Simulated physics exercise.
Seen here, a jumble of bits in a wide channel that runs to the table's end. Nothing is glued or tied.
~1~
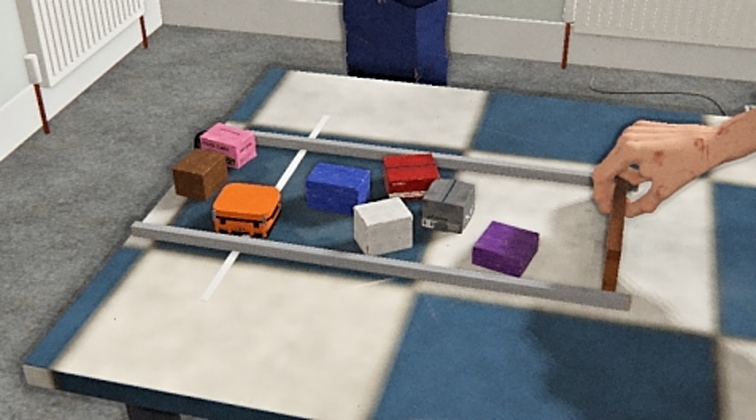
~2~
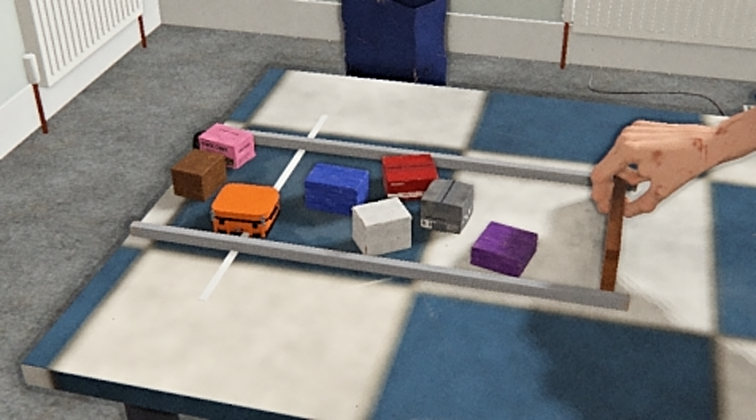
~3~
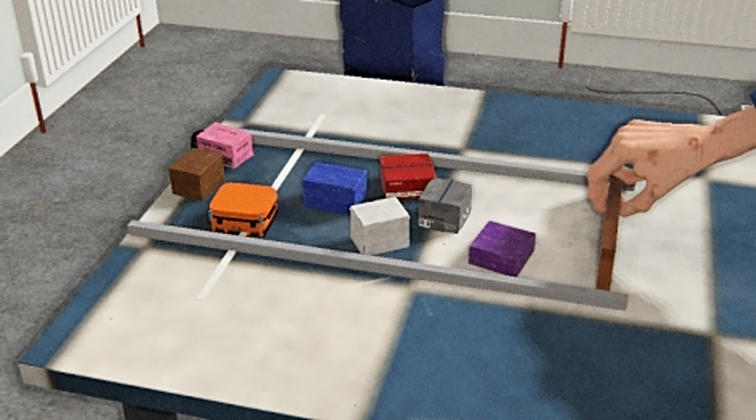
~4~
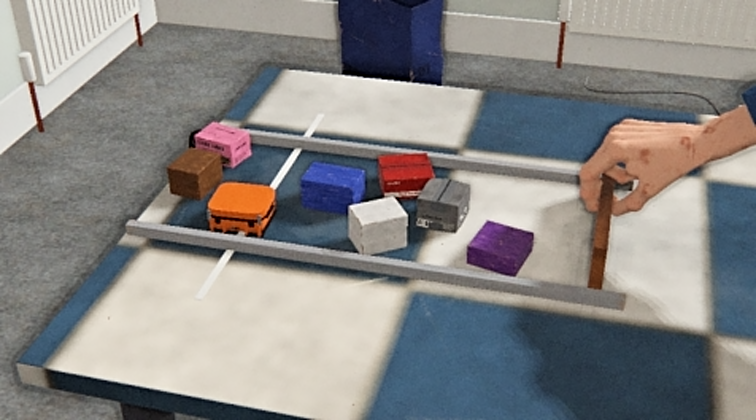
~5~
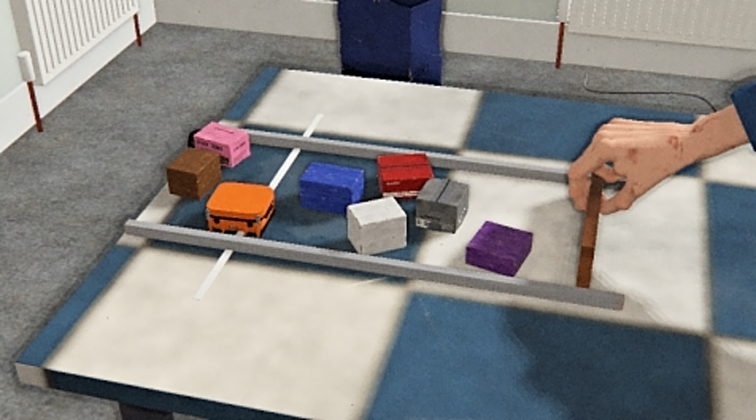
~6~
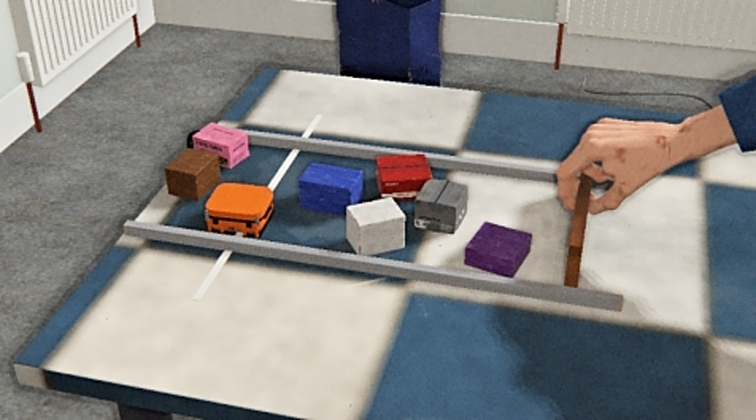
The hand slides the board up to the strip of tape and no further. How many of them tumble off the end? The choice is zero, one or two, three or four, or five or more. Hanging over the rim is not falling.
Outcome: The number that fall off is one or two.
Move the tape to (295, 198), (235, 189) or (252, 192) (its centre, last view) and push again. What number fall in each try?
Down on the floor: 0, 2 and 2.
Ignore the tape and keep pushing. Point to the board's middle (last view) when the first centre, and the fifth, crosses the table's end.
First at (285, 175), next at (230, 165).
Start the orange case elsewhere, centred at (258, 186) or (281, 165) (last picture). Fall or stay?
In that order, it goes over; holds on.
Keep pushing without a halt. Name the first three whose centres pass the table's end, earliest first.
In order: The brown block, the orange case, the pink box.
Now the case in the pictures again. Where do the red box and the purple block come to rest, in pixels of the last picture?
The red box stops around (262, 154); the purple block around (223, 213).
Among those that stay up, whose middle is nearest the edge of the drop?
It is the pink box.
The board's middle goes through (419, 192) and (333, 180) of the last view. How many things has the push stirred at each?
First 4, then 7.
Soon after, none off yet; brown block at rest near (193, 174); pink box at rest near (221, 146); orange case at rest near (241, 210).
After that, none off yet; brown block displaced a little near (180, 168); pink box at rest near (221, 146); orange case displaced about its own width near (187, 199).
In the end, the number that fall off is one or two; gone, orange case and brown block.
